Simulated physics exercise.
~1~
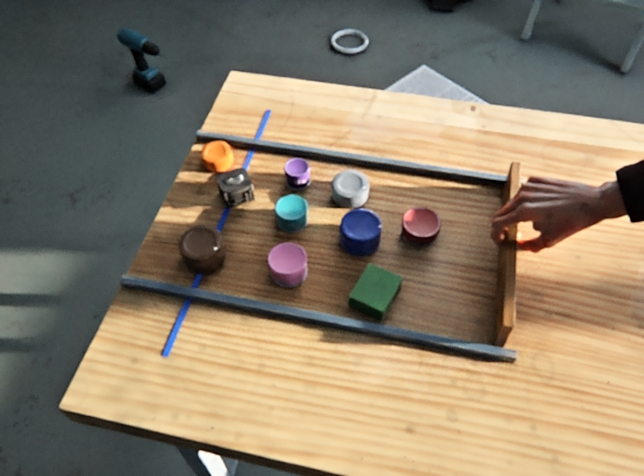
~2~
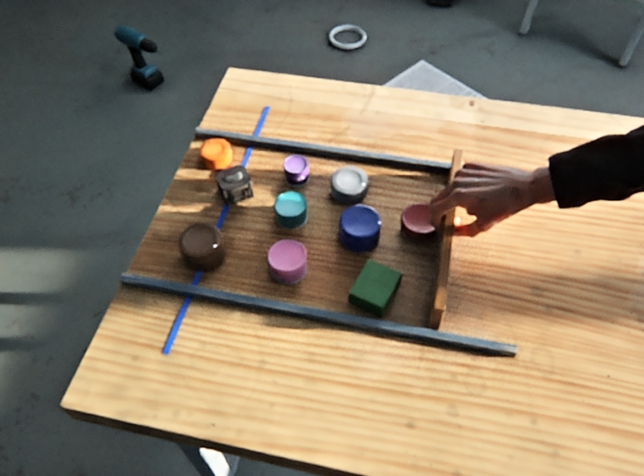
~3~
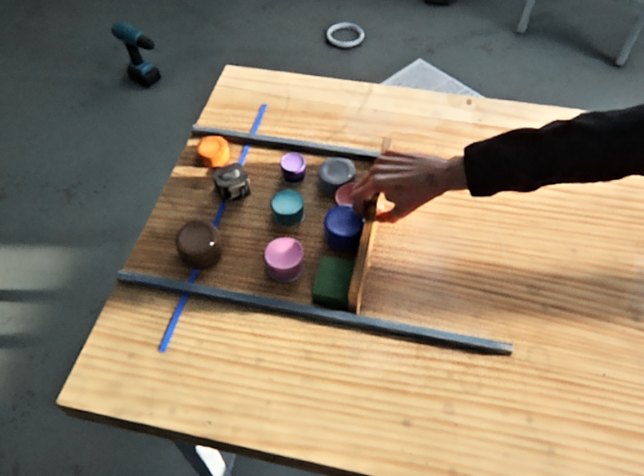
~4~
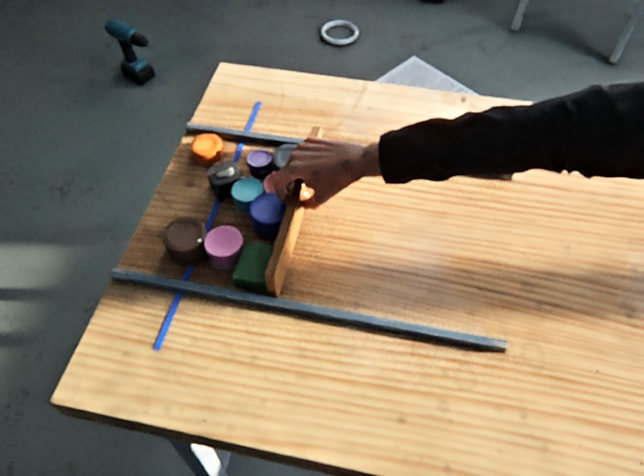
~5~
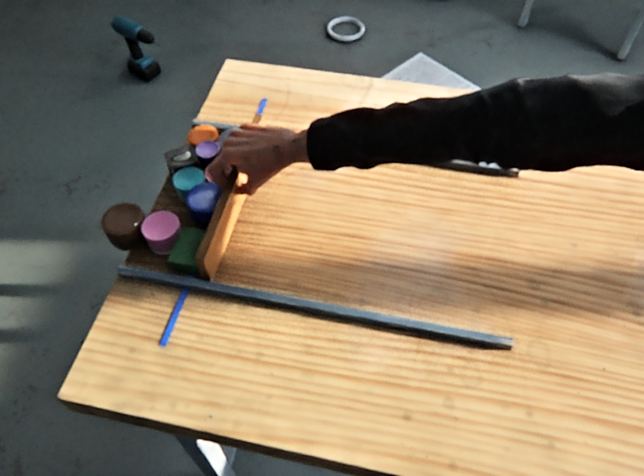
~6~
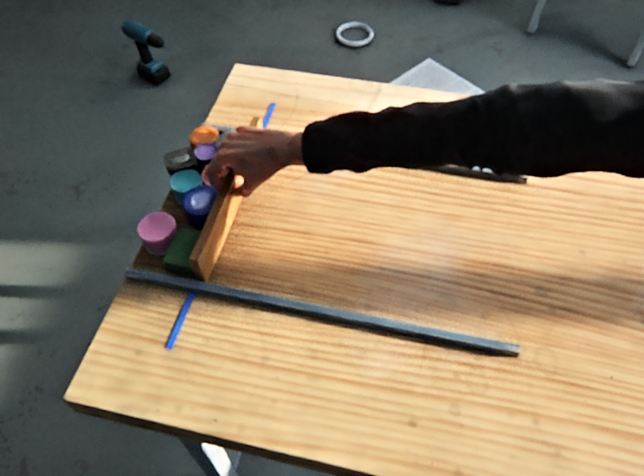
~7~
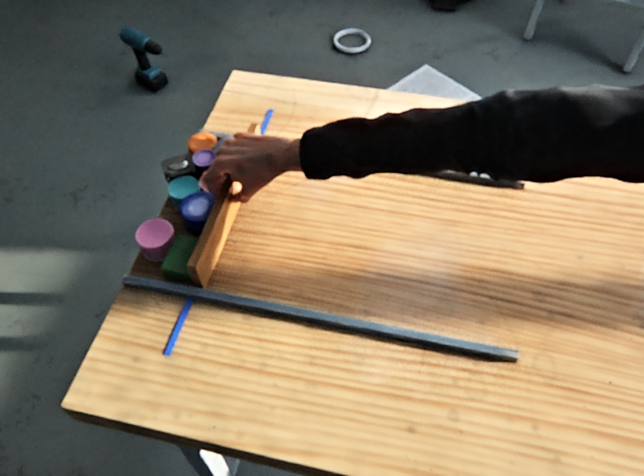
On a wooden table, a hand slides an upright board leftward between two rails, pushing a cluster of small colourful tins, lids and blocks past a blue tape line to the table's edge, where the brown lid drops out of sight and the others stay crowded against the board.
